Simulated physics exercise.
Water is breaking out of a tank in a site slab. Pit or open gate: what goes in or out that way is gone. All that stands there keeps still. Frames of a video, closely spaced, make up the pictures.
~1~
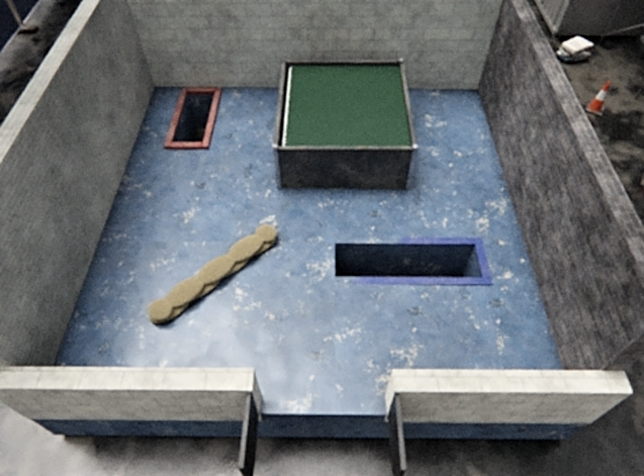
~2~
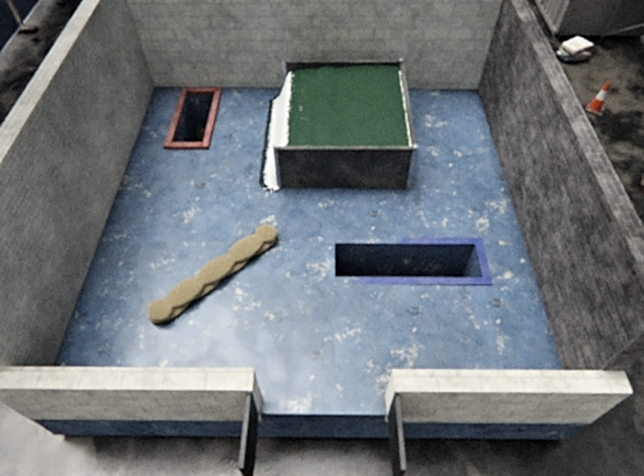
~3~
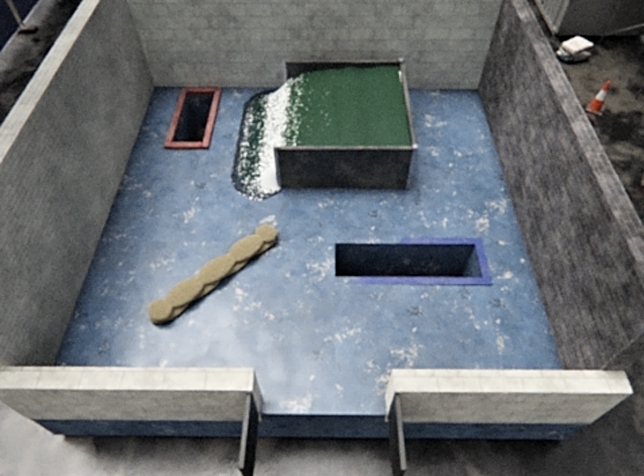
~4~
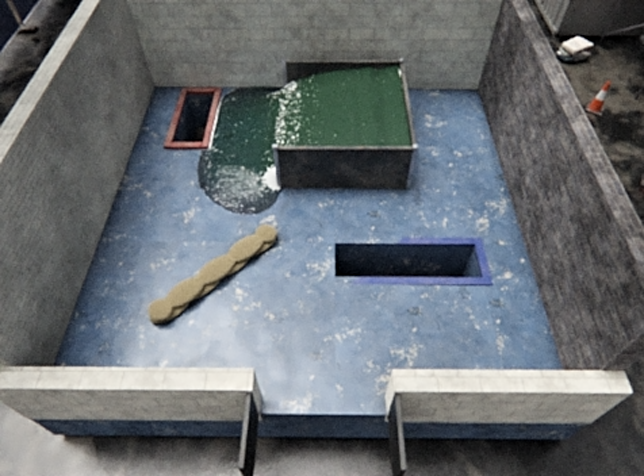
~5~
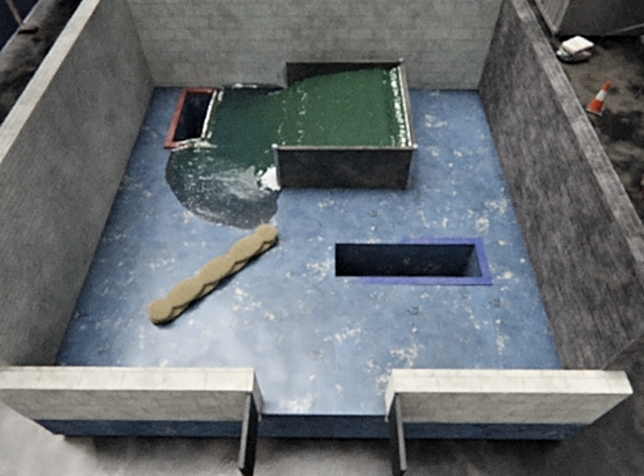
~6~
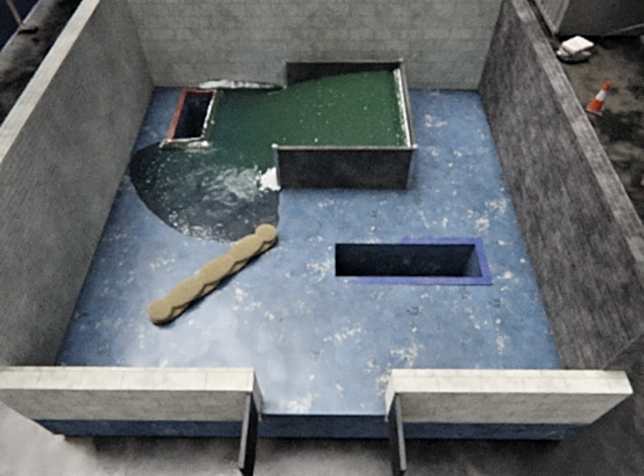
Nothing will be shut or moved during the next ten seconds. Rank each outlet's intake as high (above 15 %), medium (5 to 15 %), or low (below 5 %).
Intake: The gate is low; the blue pit is medium; the red pit is high.
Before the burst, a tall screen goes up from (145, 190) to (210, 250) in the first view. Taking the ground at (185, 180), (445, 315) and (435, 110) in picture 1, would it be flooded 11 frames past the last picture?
Swamped, untouched, untouched.
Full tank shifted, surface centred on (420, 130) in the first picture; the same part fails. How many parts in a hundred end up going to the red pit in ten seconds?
The red pit takes 35 per cent.
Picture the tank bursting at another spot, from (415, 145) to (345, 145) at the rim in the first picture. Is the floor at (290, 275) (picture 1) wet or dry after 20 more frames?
It would be soaked.
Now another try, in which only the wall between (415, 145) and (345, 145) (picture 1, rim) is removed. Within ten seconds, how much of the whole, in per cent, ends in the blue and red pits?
In percent: Blue 75, red 0.
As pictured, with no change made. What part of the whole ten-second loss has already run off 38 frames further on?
Approximately 90 %.
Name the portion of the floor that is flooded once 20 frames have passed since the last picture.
I'd say 45 per cent.
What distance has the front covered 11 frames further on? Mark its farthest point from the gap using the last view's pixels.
My estimate: Roughly (45, 390).
A moment on, water covers 30 % of the floor; the gate 0 %, the blue pit 0 %, the red pit 14 %.
Next, water covers 40 % of the floor; the gate 0 %, the blue pit 0 %, the red pit 26 %.
Then, water covers 45 % of the floor; the gate 0 %, the blue pit 0 %, the red pit 38 %.
Later, water covers 75 % of the floor; the gate 1 %, the blue pit 2 %, the red pit 45 %.
In the end, water covers 90 % of the floor; the gate 2 %, the blue pit 7 %, the red pit 46 %.
